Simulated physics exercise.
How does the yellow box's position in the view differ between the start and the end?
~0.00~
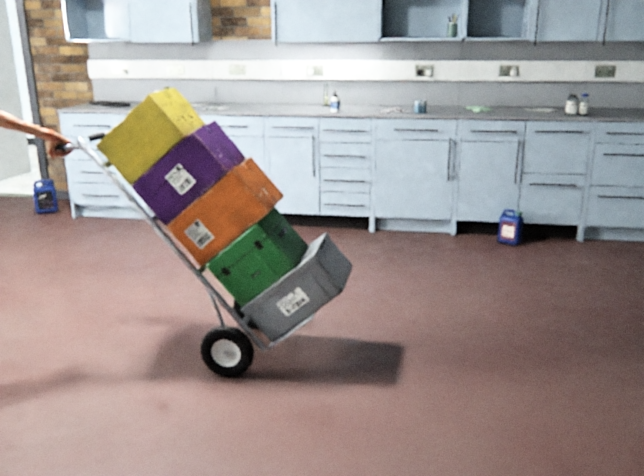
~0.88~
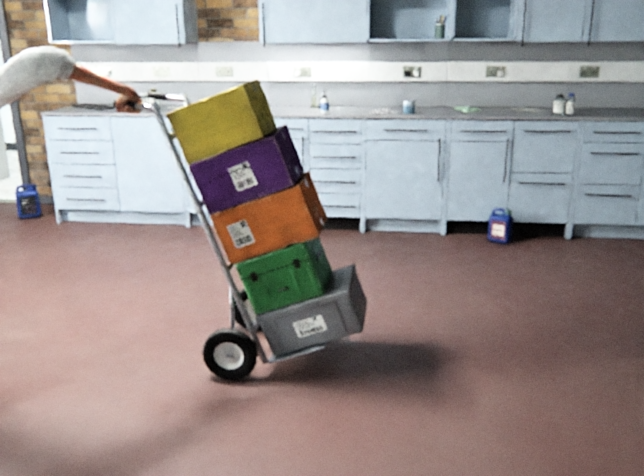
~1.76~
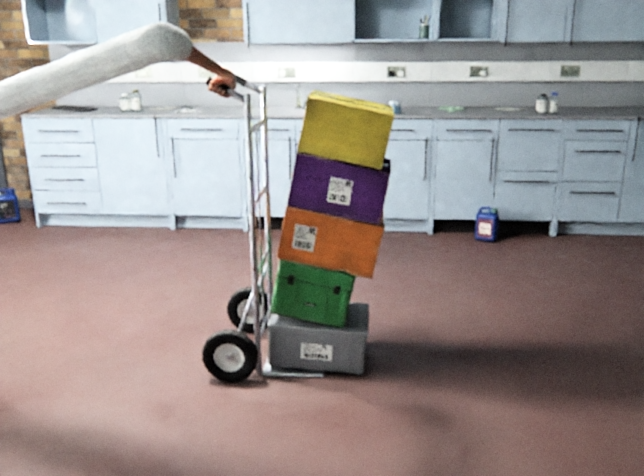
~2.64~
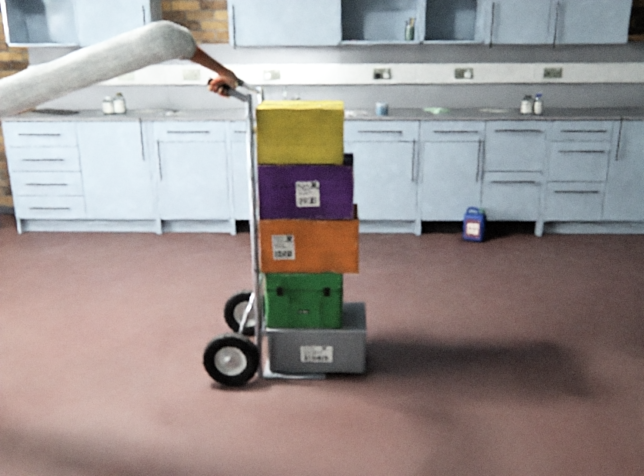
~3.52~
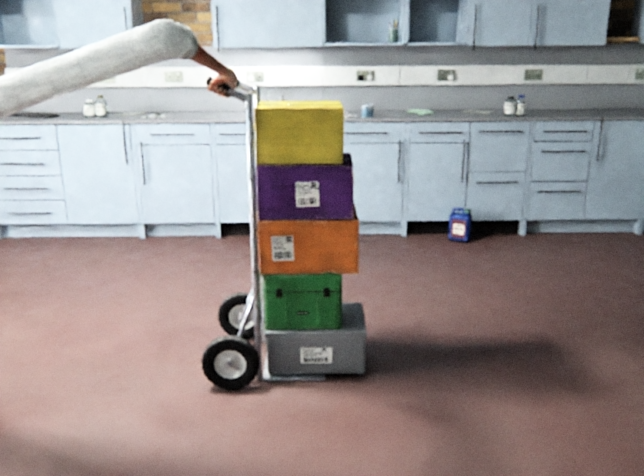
At the start the yellow box sits tilted toward the left of the view, and at the end it sits level and farther to the right, at about the same height in the view.
